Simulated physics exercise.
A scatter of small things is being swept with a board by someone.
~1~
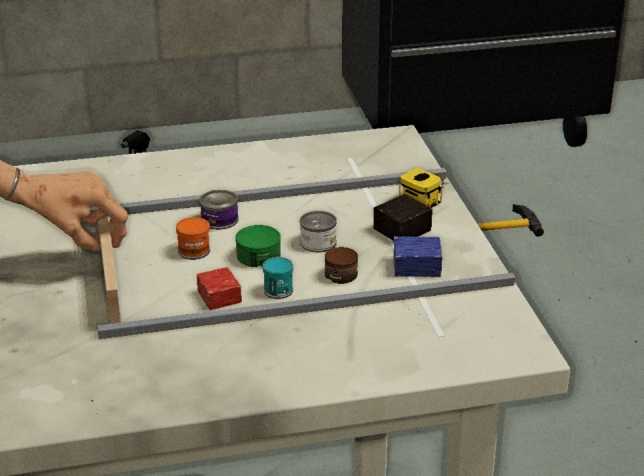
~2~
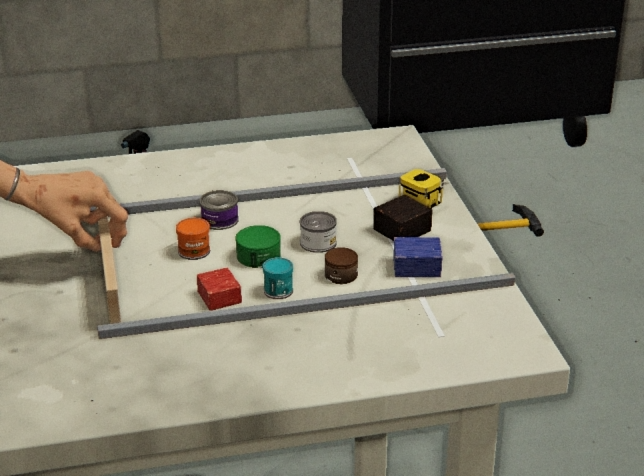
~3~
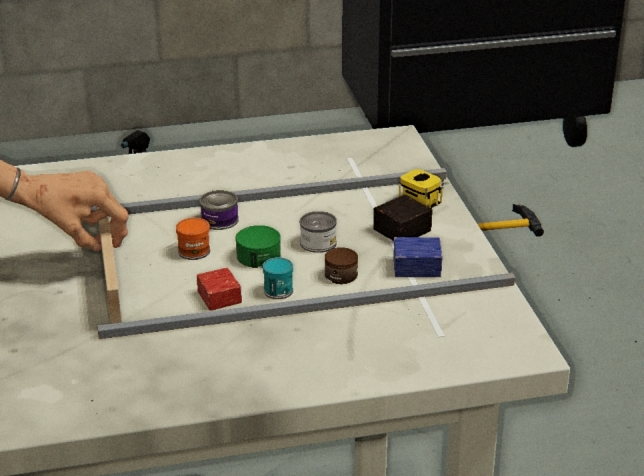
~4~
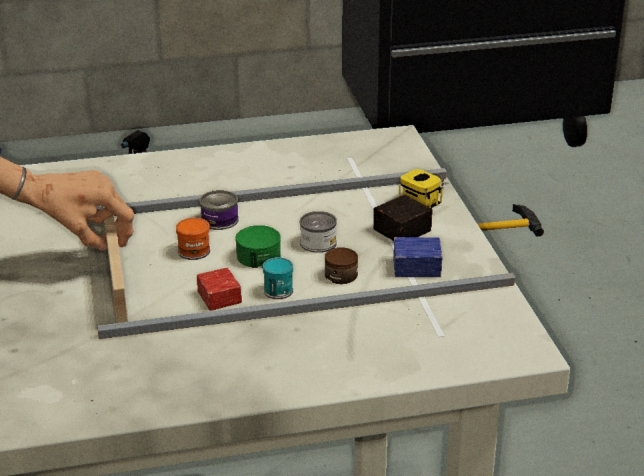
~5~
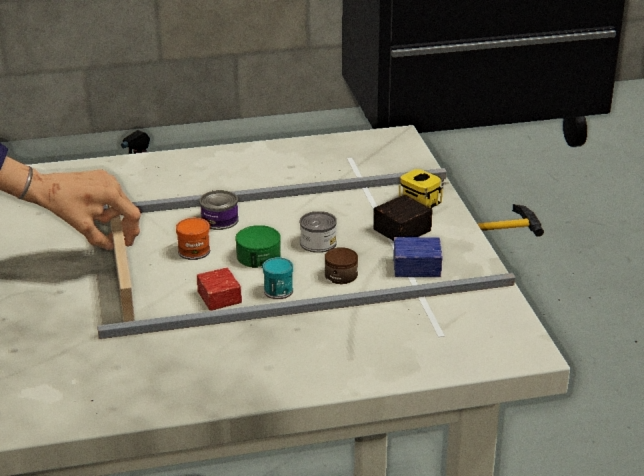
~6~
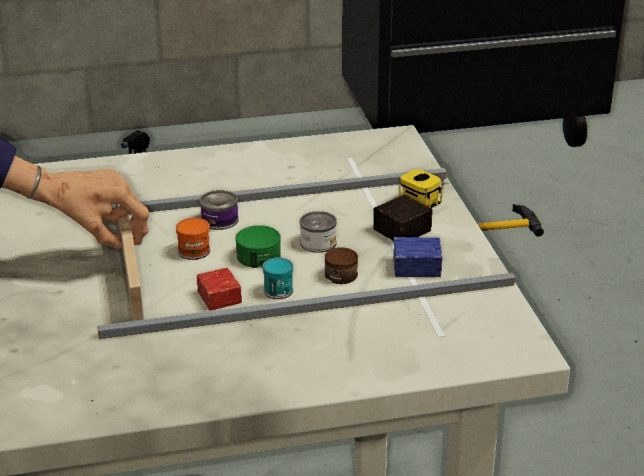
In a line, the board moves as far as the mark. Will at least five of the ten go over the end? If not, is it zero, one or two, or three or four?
No, zero go over.
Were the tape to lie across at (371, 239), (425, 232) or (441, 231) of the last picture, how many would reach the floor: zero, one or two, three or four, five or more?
So, going place by place, I'd say none at all; one or two; 5 or more.
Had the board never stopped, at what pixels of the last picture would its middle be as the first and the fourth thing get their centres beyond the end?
It sits around (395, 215) and after that around (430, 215).
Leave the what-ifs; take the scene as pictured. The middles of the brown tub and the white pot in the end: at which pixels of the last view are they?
The brown tub ends up near (443, 244), and the white pot near (431, 211).
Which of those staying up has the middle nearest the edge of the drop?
Black block.
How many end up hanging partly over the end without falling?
The total here is 2.
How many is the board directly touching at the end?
My count gives 4.
Early on, none off yet; yellow case at rest near (421, 190); black block at rest near (403, 219); blue block at rest near (417, 257).
Finally, the number that fall off is zero.
